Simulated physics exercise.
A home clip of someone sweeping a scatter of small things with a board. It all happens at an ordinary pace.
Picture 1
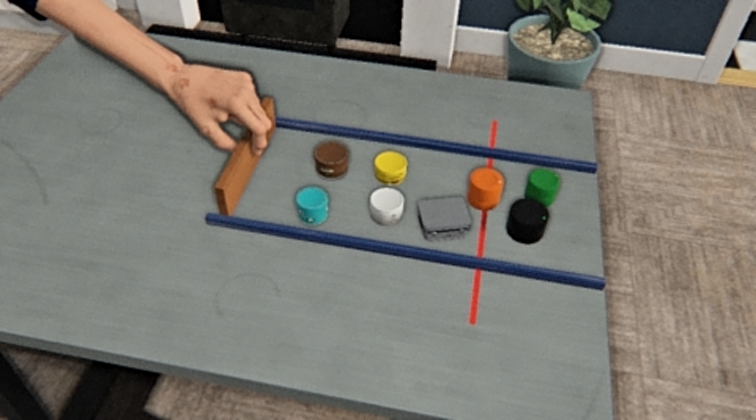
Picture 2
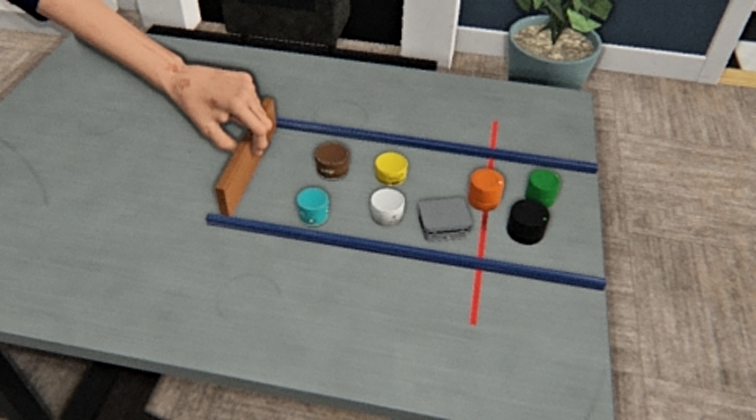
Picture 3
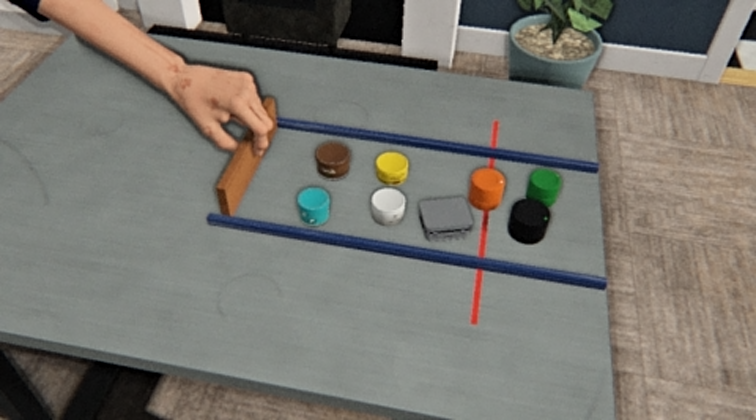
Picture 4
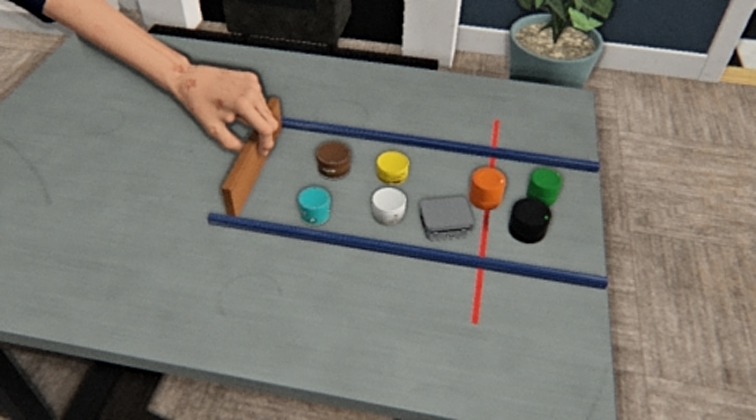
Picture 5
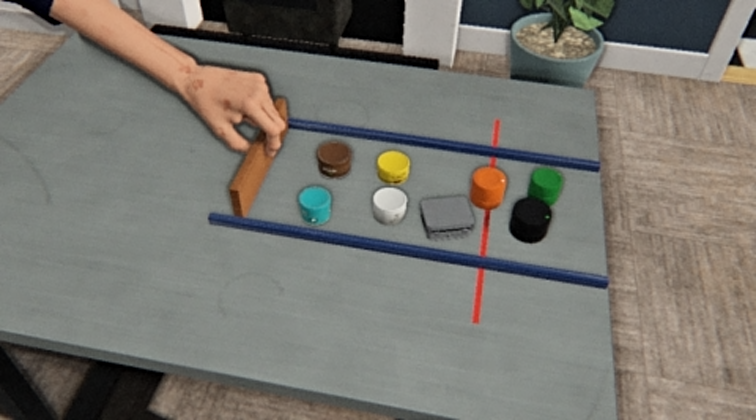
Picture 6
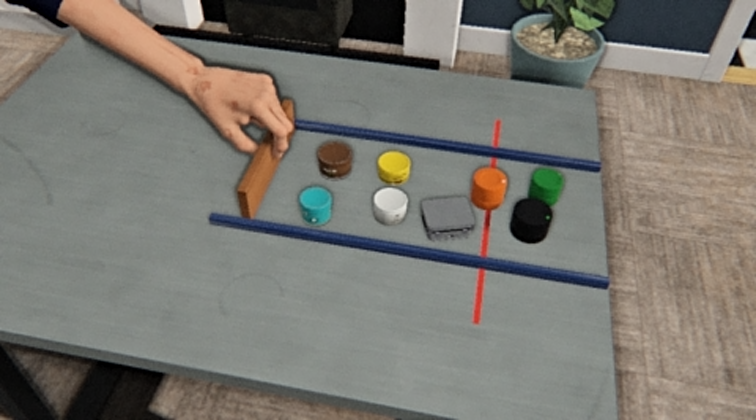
At first, a hand holds a wooden board upright at the left end of two blue rails, with small colourful tubs, a grey object and a red line to its right. The board stays almost still, then the hand slides it slightly right toward the brown and turquoise tubs, without touching them.
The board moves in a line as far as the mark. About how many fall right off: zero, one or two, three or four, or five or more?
Outcome: The number that fall off is zero.
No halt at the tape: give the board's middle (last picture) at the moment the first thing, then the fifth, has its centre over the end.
First at (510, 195), next at (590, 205).
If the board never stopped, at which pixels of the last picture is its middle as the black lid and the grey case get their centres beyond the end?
Near (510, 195) and (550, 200).
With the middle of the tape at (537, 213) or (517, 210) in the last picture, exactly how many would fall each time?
Try by try, 1 and 1.
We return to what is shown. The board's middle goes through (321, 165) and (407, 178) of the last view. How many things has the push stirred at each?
2 and 5.
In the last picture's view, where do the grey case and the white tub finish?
About (543, 236), and the other about (505, 216).
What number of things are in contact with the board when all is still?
3 of them.
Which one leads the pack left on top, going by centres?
The black lid ends nearest.
Soon after, none off yet; green lid at rest near (545, 188); black lid at rest near (531, 221); orange lid at rest near (488, 189).
At rest, the number that fall off is zero.
